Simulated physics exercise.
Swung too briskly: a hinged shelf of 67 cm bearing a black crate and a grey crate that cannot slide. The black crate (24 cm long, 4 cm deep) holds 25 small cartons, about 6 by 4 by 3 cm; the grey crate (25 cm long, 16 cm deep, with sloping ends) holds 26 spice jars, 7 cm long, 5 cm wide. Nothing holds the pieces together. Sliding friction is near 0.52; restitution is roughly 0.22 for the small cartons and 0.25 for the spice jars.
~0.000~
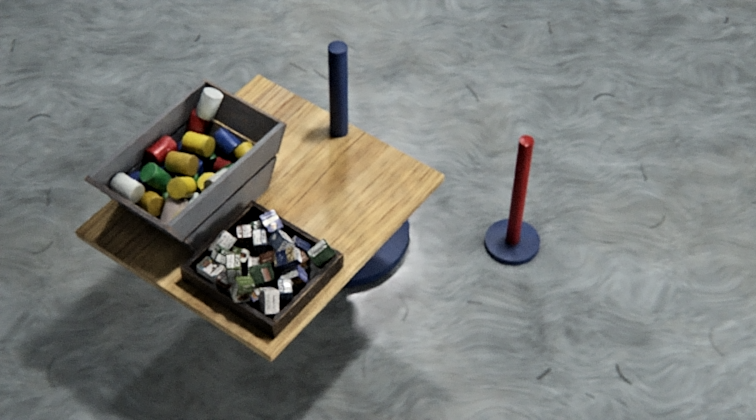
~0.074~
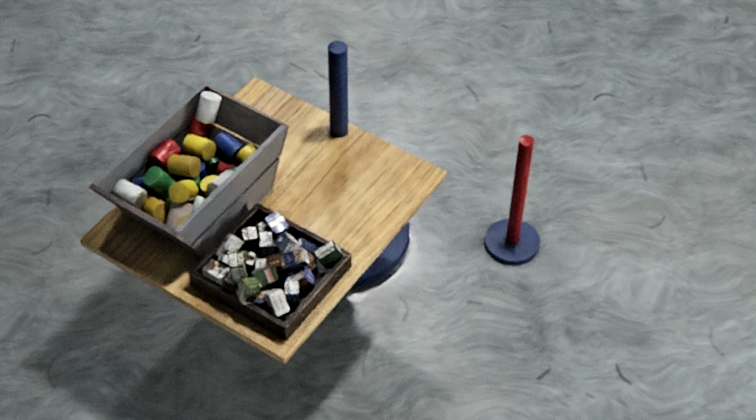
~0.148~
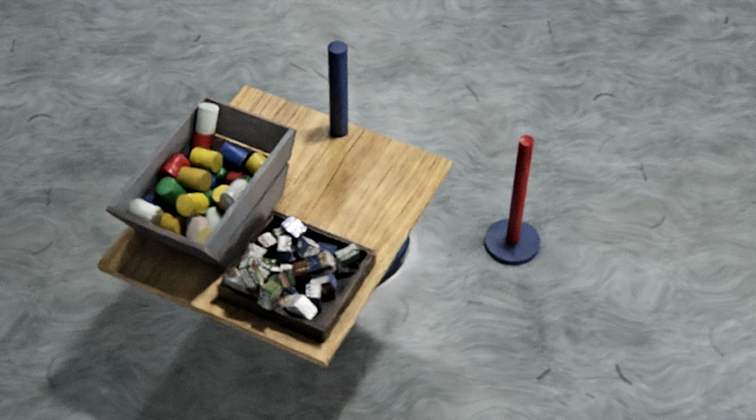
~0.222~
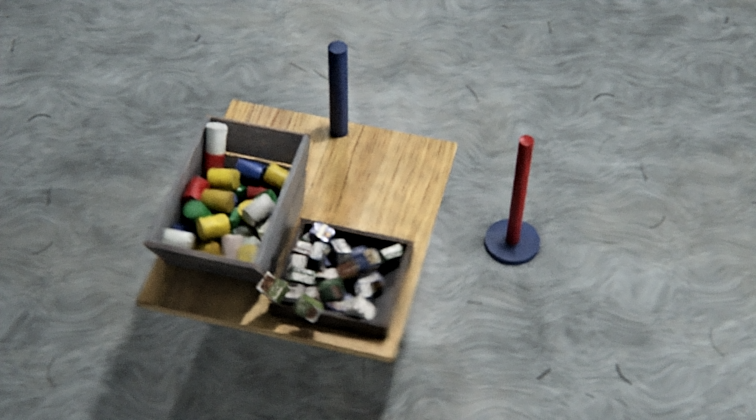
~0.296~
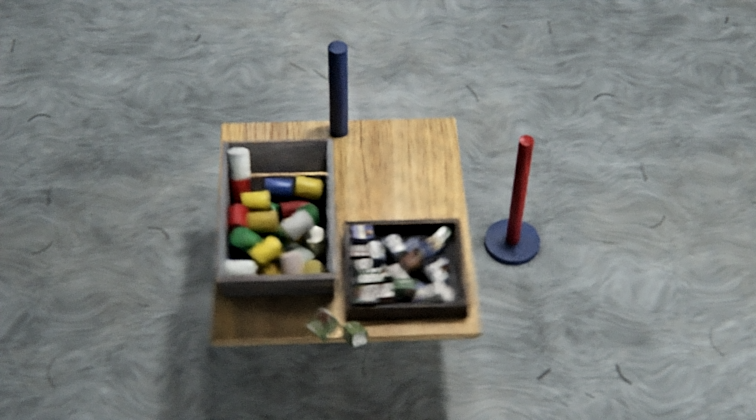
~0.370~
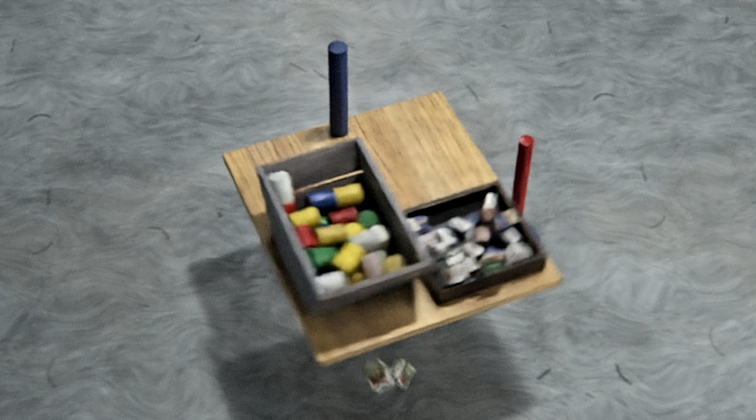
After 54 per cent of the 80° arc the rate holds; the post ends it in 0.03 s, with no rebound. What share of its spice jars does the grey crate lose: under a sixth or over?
Out of the grey crate go fewer than one in six of the spice jars.
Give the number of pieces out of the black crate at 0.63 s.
Out by then, roughly: Black crate 8.
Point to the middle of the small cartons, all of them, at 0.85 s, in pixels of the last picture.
At about (530, 192).
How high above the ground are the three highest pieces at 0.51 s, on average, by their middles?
About 60 cm.
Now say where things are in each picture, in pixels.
In the first picture (each is followed by its nearest rim corner in this view), grey crate, (169, 226); black crate, (275, 321); turned through 0°; none out.
Grey crate, (177, 231); black crate, (287, 323); turned through 2°, in the second picture.
Grey crate, (204, 245); black crate, (324, 326); turned through 10°, in the third picture.
Grey crate, (255, 263); black crate, (386, 323); turned through 22°; 1 out, the lowest carton at (308, 308), in the fourth picture.
Grey crate, (334, 273); black crate, (467, 300); turned through 39°; 2 out, the lowest carton at (355, 334), in the fifth picture.
Grey crate, (428, 260); black crate, (543, 252); turned through 59°; 2 out, the lowest carton at (401, 373), in the sixth picture.
After 0.43 s, the shelf hits the red post.
After 0.51 s, black crate 19 in, 6 out and grey crate 26 in, 0 out.
After 0.63 s, black crate 17 in, 8 out and grey crate 26 in, 0 out.
After 0.85 s, black crate 17 in, 8 out and grey crate 24 in, 2 out.
Final count (at 1.28 s), black crate 17 in, 8 out and grey crate 24 in, 2 out. Asked share, 2 of 26, 8 per cent.
